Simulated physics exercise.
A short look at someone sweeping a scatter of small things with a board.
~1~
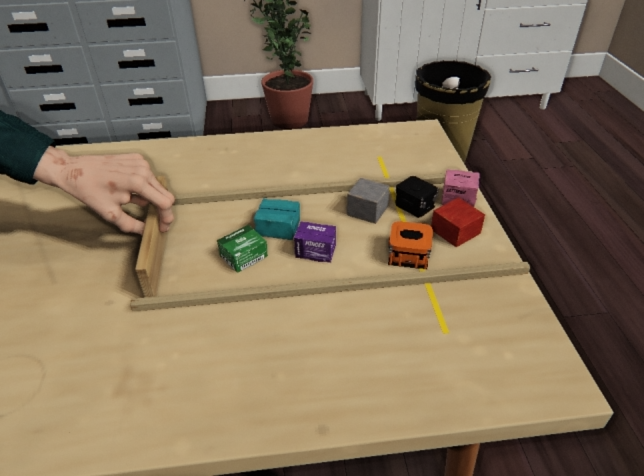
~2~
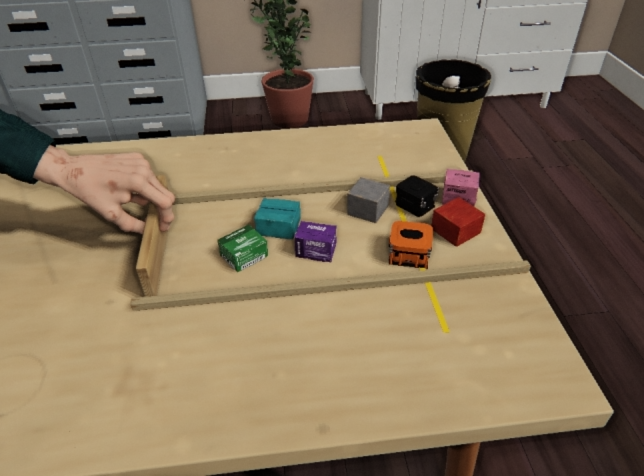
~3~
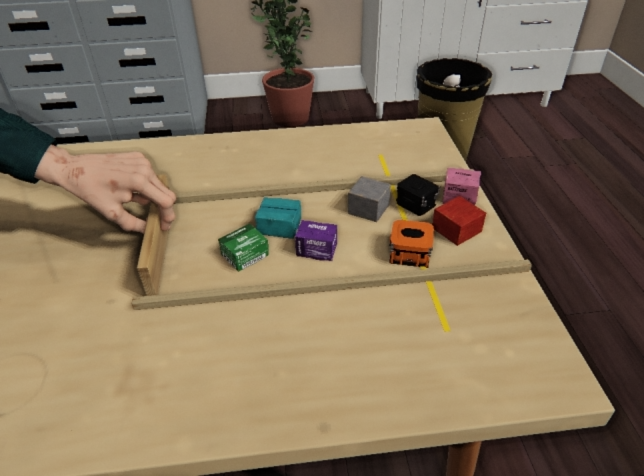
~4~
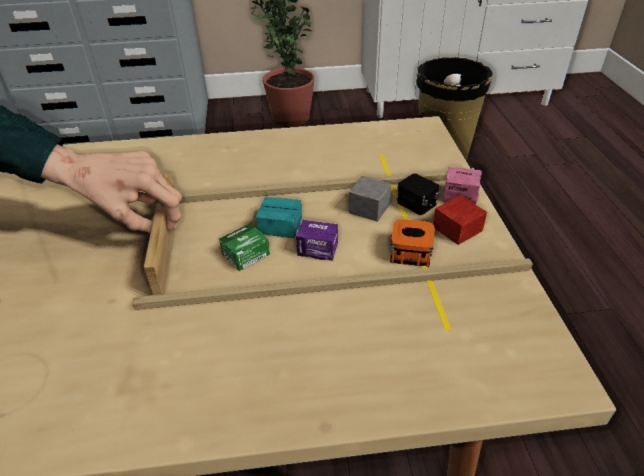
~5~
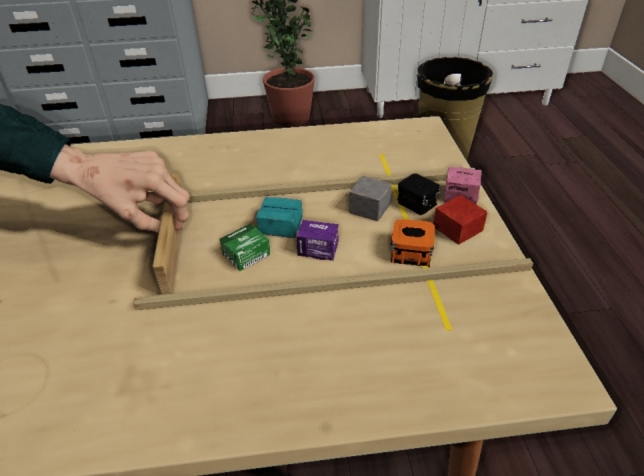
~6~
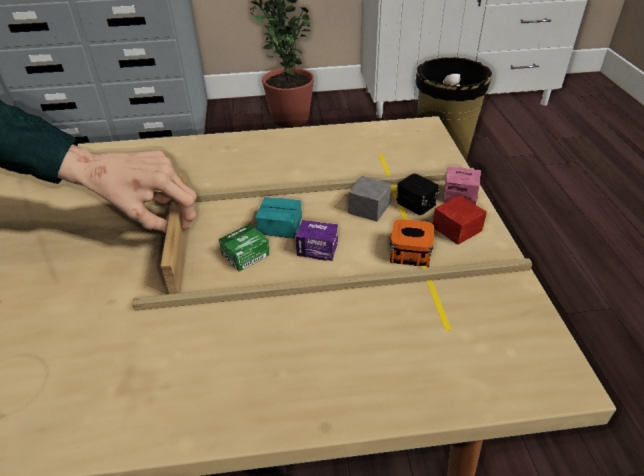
On a wooden table in a room with cabinets, a hand slides a small board slightly right toward scattered colourful boxes, which stay still.
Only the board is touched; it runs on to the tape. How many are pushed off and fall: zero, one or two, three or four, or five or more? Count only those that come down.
As it turns out, the number that fall off is one or two.
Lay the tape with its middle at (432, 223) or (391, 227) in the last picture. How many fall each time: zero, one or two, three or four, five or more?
In that order: Three or four; 1 or 2.
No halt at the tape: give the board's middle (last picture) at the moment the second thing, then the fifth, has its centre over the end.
Near (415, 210) and (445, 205).
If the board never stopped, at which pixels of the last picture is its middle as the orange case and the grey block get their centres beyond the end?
For the orange case at (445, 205), for the grey block at (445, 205).
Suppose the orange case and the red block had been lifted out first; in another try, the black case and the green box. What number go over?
The counts: 1 and 0.
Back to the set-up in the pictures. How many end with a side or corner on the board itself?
In contact: 2.
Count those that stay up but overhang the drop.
2 of them.
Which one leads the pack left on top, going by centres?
The black case.
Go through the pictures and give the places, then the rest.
The first picture shows pink box (460, 190); red block (457, 222); black case (416, 197); board (156, 233); tape (406, 228).
The second picture shows red block (458, 222); orange case (410, 244).
The third picture shows black case (417, 195); green box (244, 247).
The fourth picture shows pink box (462, 187); turquoise box (280, 217).
The fifth picture shows red block (460, 219); grey block (370, 198).
The sixth picture shows pink box (462, 187); red block (459, 220); black case (417, 195); board (178, 231); tape (408, 225).
A little later, none off yet; pink box at rest near (462, 187); red block at rest near (459, 220); black case at rest near (417, 195).
Next, none off yet; pink box shifted a little near (478, 184); red block shifted a little near (469, 217); black case shifted about its own width near (453, 194).
When it is over, the number that fall off is one or two; down, pink box.
